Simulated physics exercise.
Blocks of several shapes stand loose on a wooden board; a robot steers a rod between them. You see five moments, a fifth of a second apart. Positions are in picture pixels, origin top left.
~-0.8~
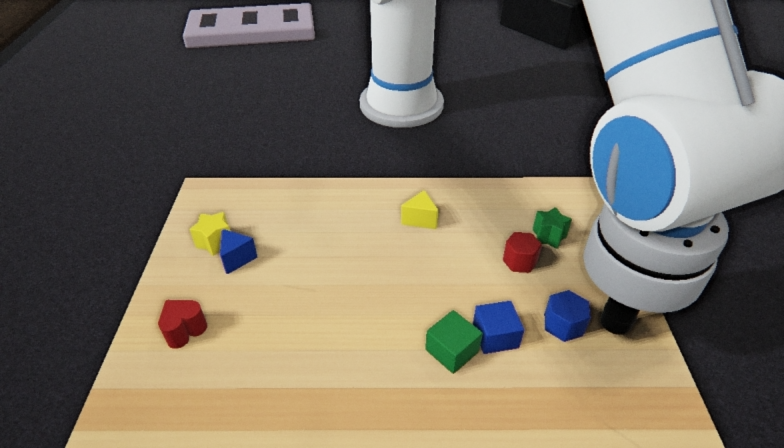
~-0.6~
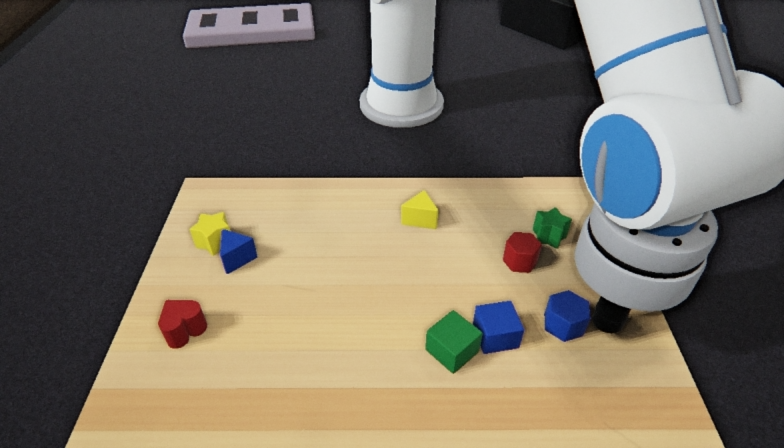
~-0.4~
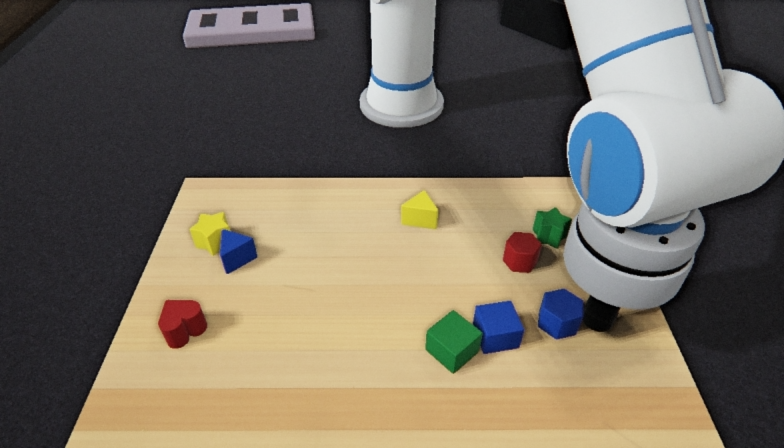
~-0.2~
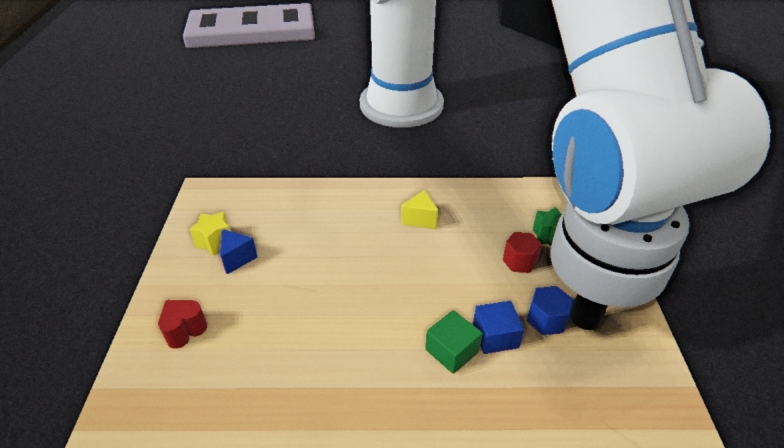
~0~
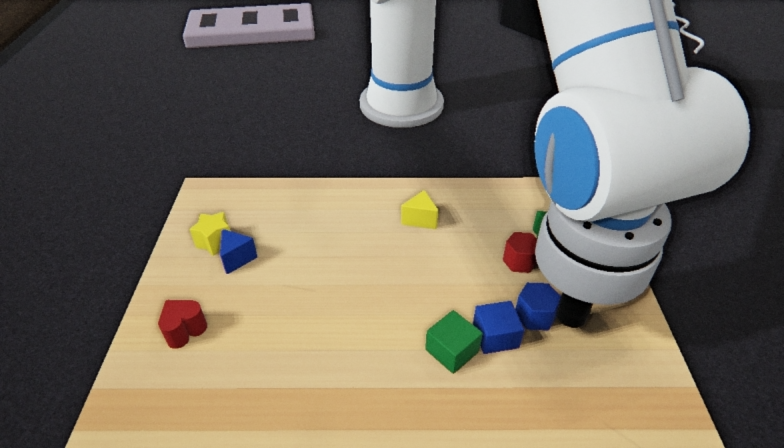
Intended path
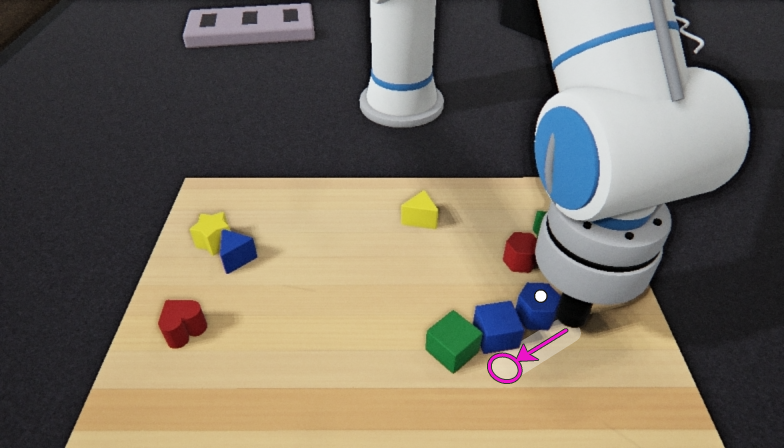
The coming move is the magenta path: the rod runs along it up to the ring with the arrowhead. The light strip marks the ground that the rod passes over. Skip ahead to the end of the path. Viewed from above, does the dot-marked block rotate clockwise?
My answer is yes.
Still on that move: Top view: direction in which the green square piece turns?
Viewed from above: Anti-clockwise.
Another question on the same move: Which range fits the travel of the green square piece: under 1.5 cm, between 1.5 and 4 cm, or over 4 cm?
The distance will be 1.5 to 4 cm.
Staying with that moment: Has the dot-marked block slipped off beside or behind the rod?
I expect so.
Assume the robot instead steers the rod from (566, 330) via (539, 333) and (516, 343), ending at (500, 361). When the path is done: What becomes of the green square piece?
When the path is over, the green square piece has left its spot.
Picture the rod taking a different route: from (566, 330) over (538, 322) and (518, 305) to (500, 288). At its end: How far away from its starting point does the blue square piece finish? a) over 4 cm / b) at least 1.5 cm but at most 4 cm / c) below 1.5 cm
c (below 1.5 cm)
The line goes straight from (566, 330) to (505, 368); the dot is on the blue six-sided block.
On the path given first. Halfway along, rod at (539, 336); blue six-sided block at (534, 297), turned 25° clockwise.
At the end, rod at (508, 355); green square piece at (434, 328), turned 20° anticlockwise; blue square piece at (487, 322), turned 55° clockwise; blue six-sided block at (534, 297), turned 25° clockwise.
